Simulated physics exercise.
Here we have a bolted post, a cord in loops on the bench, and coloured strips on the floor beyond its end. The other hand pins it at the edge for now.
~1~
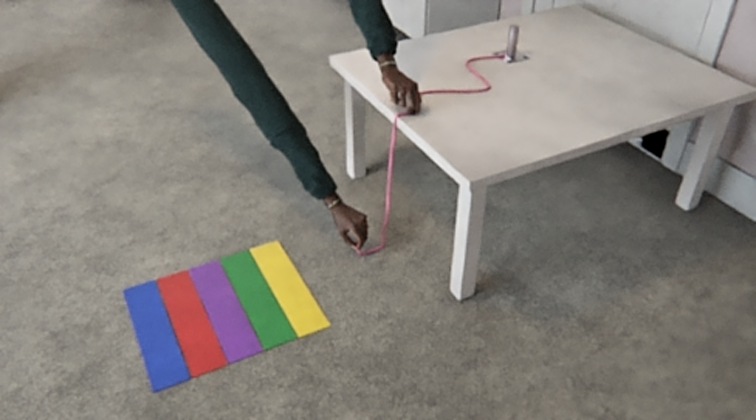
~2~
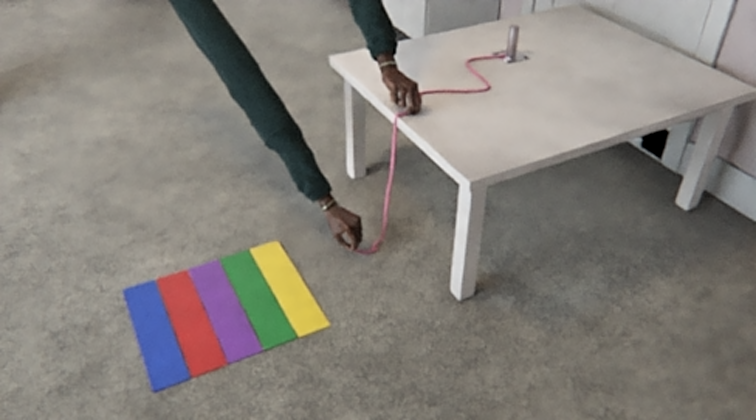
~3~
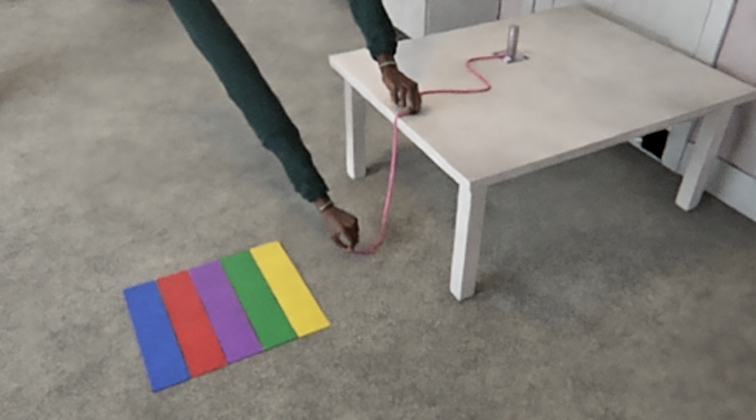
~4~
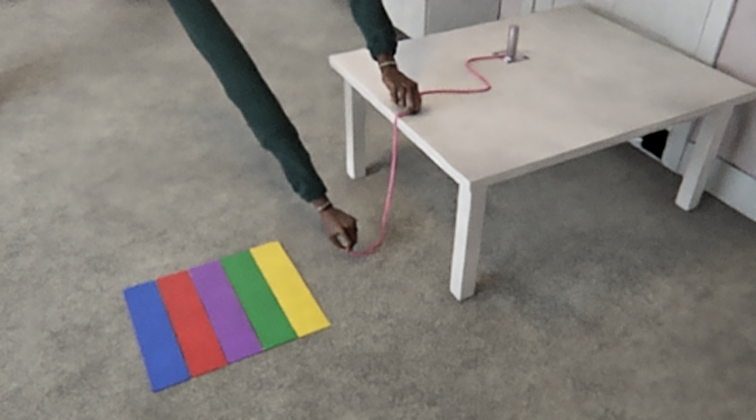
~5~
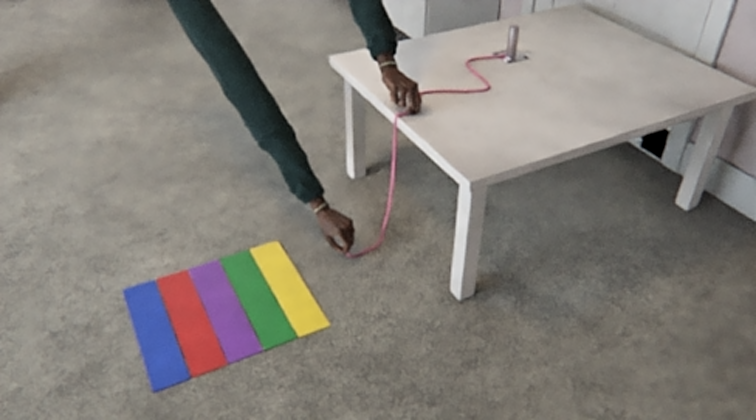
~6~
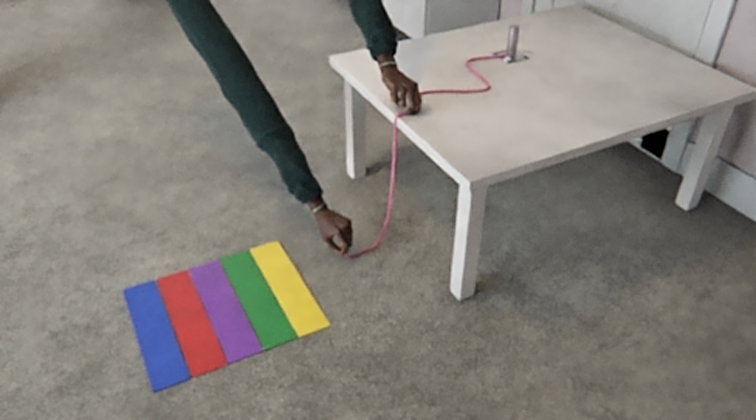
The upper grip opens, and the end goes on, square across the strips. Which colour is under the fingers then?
It gets as far as the red strip.
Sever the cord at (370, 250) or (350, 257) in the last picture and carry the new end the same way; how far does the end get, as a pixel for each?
Try by try, around (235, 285) and (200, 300).
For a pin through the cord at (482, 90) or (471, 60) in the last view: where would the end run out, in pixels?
The places are (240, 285) and (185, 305).
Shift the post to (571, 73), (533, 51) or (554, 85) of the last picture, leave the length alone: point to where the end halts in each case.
Try by try, around (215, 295), (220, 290) and (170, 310).
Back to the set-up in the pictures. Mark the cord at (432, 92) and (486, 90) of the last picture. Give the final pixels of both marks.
At (388, 106), then (429, 88).
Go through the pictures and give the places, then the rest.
In the first frame, end (357, 246); yellow (305, 314); green (272, 326); purple (238, 338); red (202, 352); blue (166, 365).
In the second frame, end (351, 248); cord through (475, 59) (488, 84) (432, 92) (398, 117) (390, 178) (383, 233).
In the third frame, end (348, 249).
In the fourth frame, end (346, 250); cord through (475, 59) (488, 84) (432, 92) (398, 117) (392, 178) (383, 233).
In the fifth frame, end (343, 251).
In the sixth frame, end (341, 252); cord through (475, 59) (488, 84) (432, 92) (398, 117) (393, 178) (383, 233).
Soon after, end near (236, 287); over green.
After that, end near (202, 299); over red.
At the stop, end near (182, 305); over red. The red one.
